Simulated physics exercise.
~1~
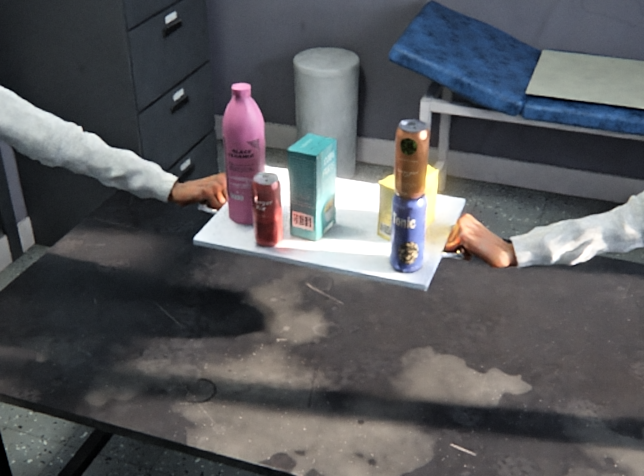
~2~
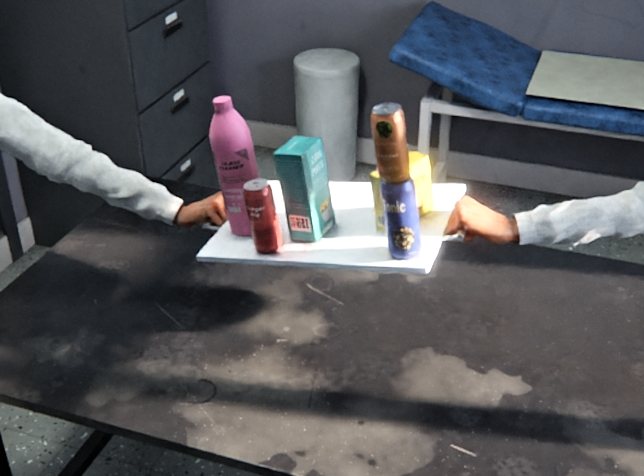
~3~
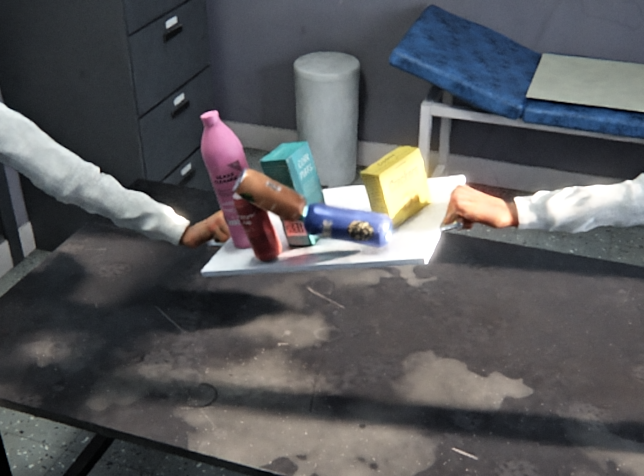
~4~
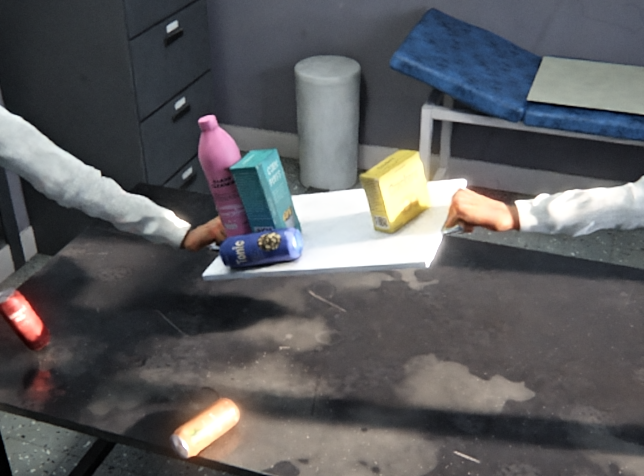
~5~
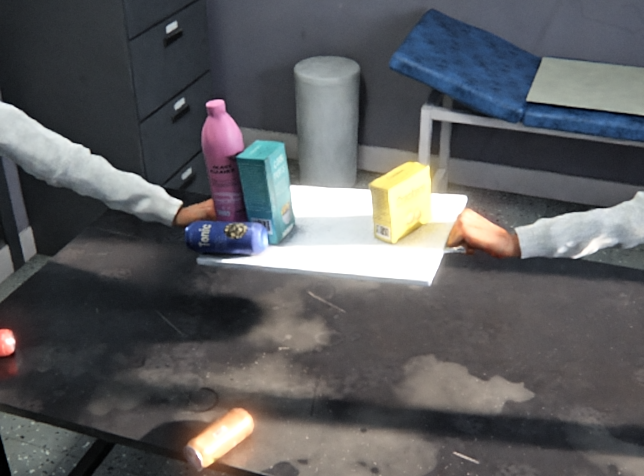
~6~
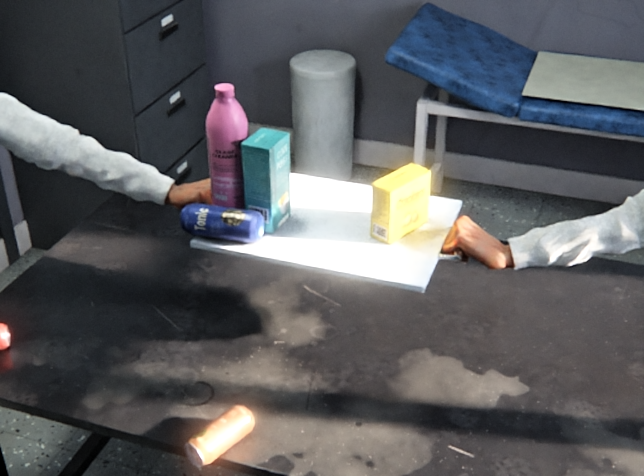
Over a dark table, two hands tipping a loaded tray left and levelling it, two cans falling off, a blue can left lying.
